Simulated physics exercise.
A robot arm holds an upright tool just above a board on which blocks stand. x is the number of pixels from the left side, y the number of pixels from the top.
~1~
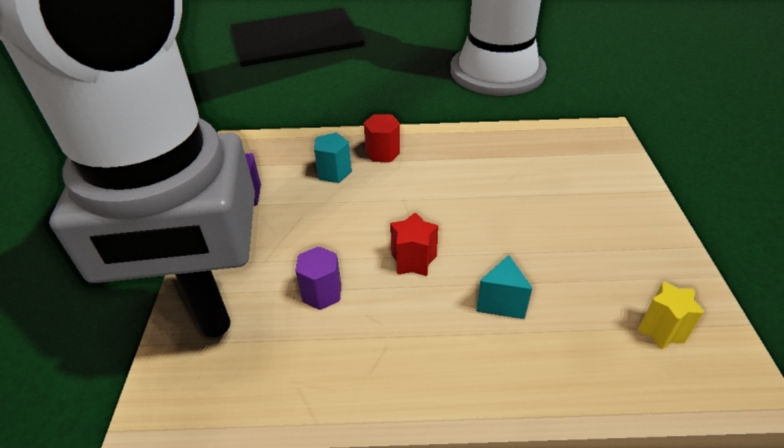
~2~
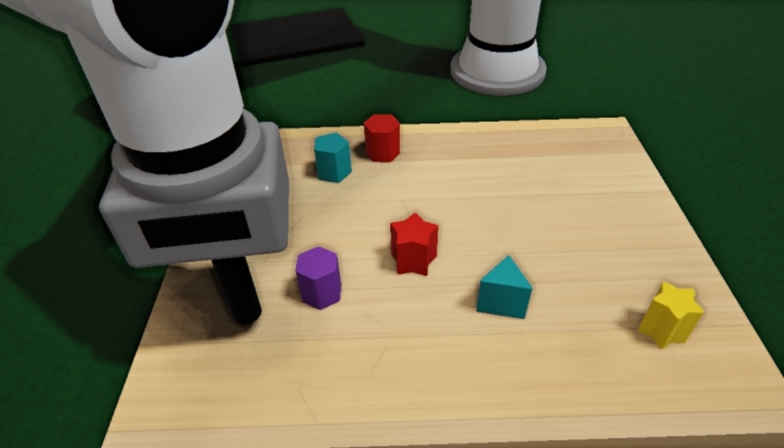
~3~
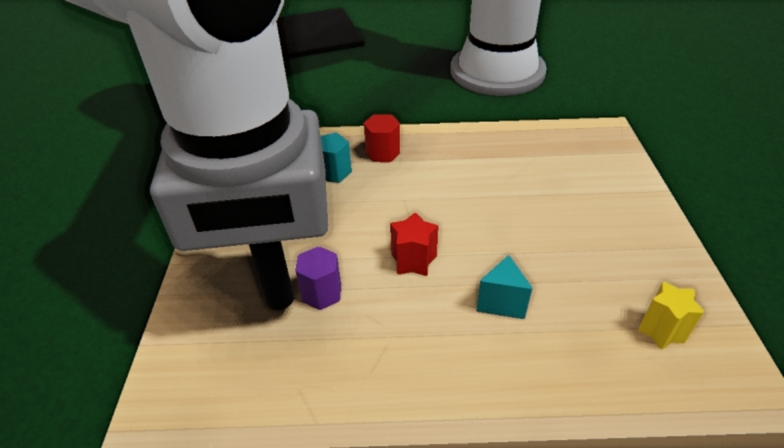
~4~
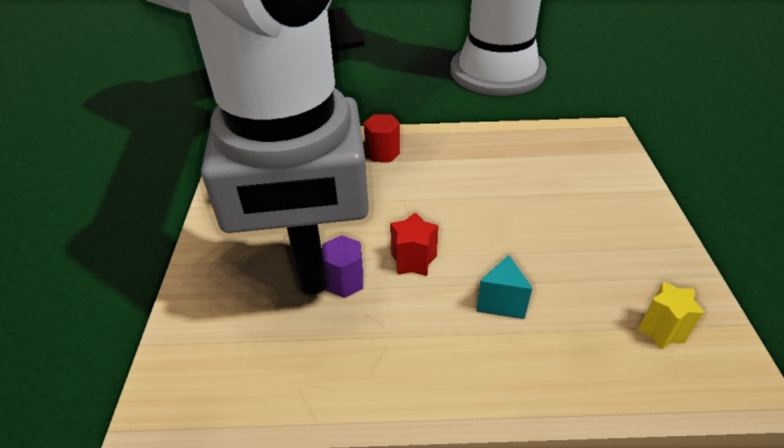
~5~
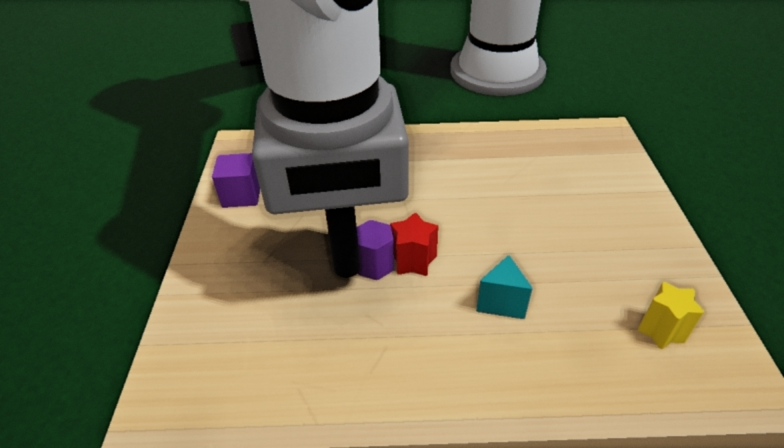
On a wooden board, a robot arm's tool pushes a purple hexagon rightward beside a red star.
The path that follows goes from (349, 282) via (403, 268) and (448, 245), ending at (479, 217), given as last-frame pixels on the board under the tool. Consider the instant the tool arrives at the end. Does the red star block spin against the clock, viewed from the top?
No - that is not the case.
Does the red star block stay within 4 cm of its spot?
No - that is not the case.
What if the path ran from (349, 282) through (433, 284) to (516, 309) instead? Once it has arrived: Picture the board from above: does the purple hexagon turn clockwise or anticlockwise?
It ends up turned anticlockwise.
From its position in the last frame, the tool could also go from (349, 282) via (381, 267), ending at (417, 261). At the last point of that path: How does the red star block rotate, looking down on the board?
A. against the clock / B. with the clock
The one that fits is B, with the clock.
What follows on the original path. One third of the way, tool (403, 254); purple hexagon (403, 214), turned 75° anticlockwise; red star block (440, 220), turned 35° clockwise.
Two thirds of the way, tool (449, 231); purple hexagon (407, 209), turned 105° anticlockwise; red star block (473, 202), turned 50° clockwise.
At the end, tool (481, 203); purple hexagon (407, 209), turned 105° anticlockwise; red star block (507, 178), turned 60° clockwise; turquoise triangular block in place.
